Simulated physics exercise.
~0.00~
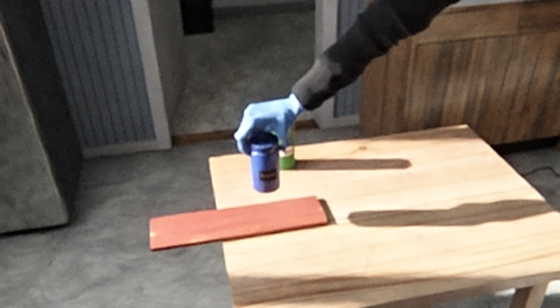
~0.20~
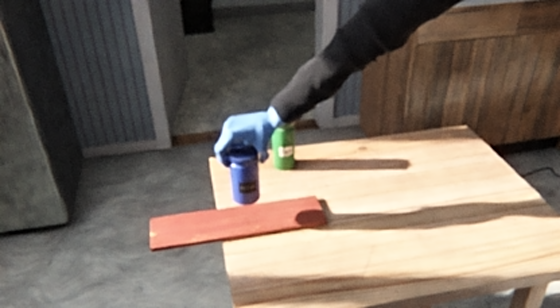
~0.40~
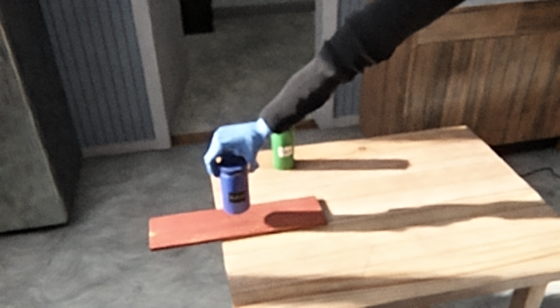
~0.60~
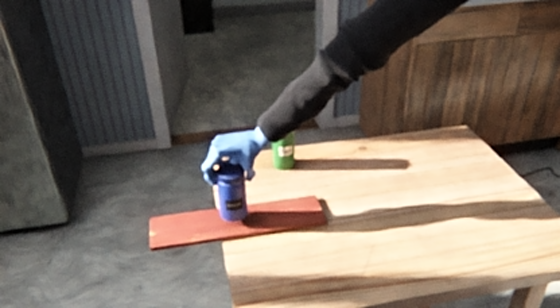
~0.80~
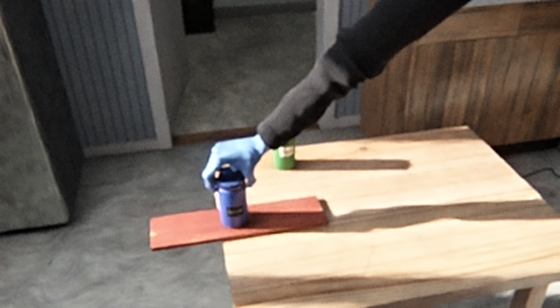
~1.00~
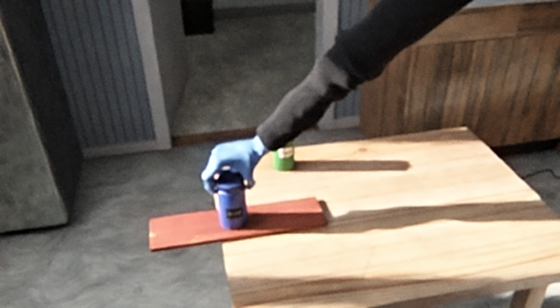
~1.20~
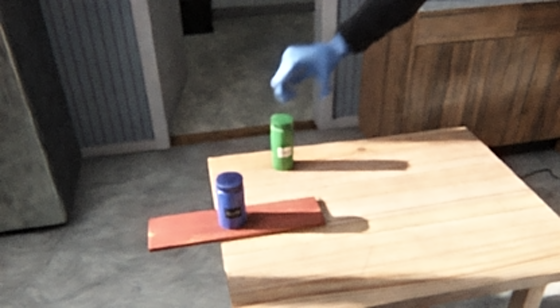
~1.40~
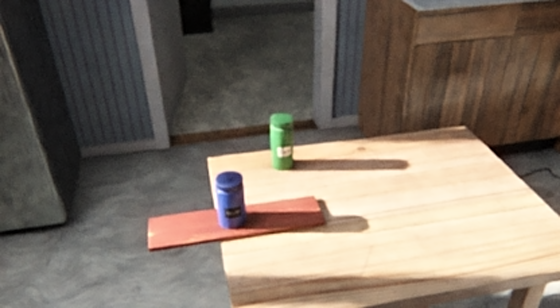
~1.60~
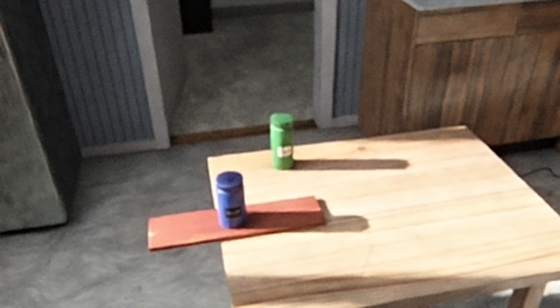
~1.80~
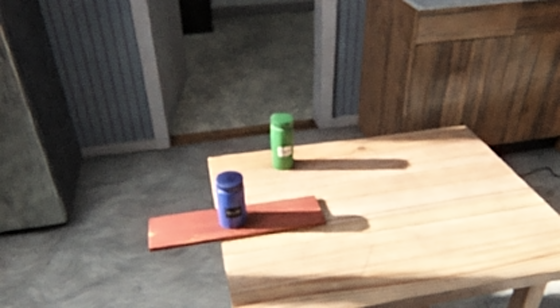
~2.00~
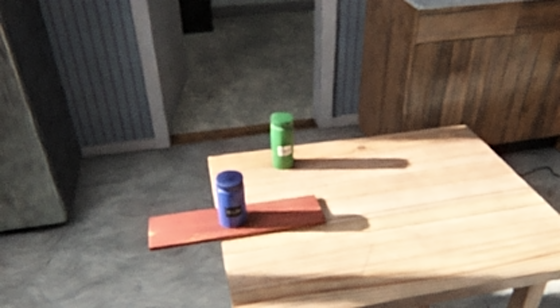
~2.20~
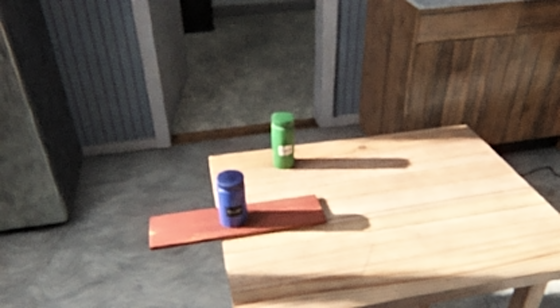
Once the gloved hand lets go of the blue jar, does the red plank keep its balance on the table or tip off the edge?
The red plank keeps its balance on the table, with the blue jar still standing upright on it.
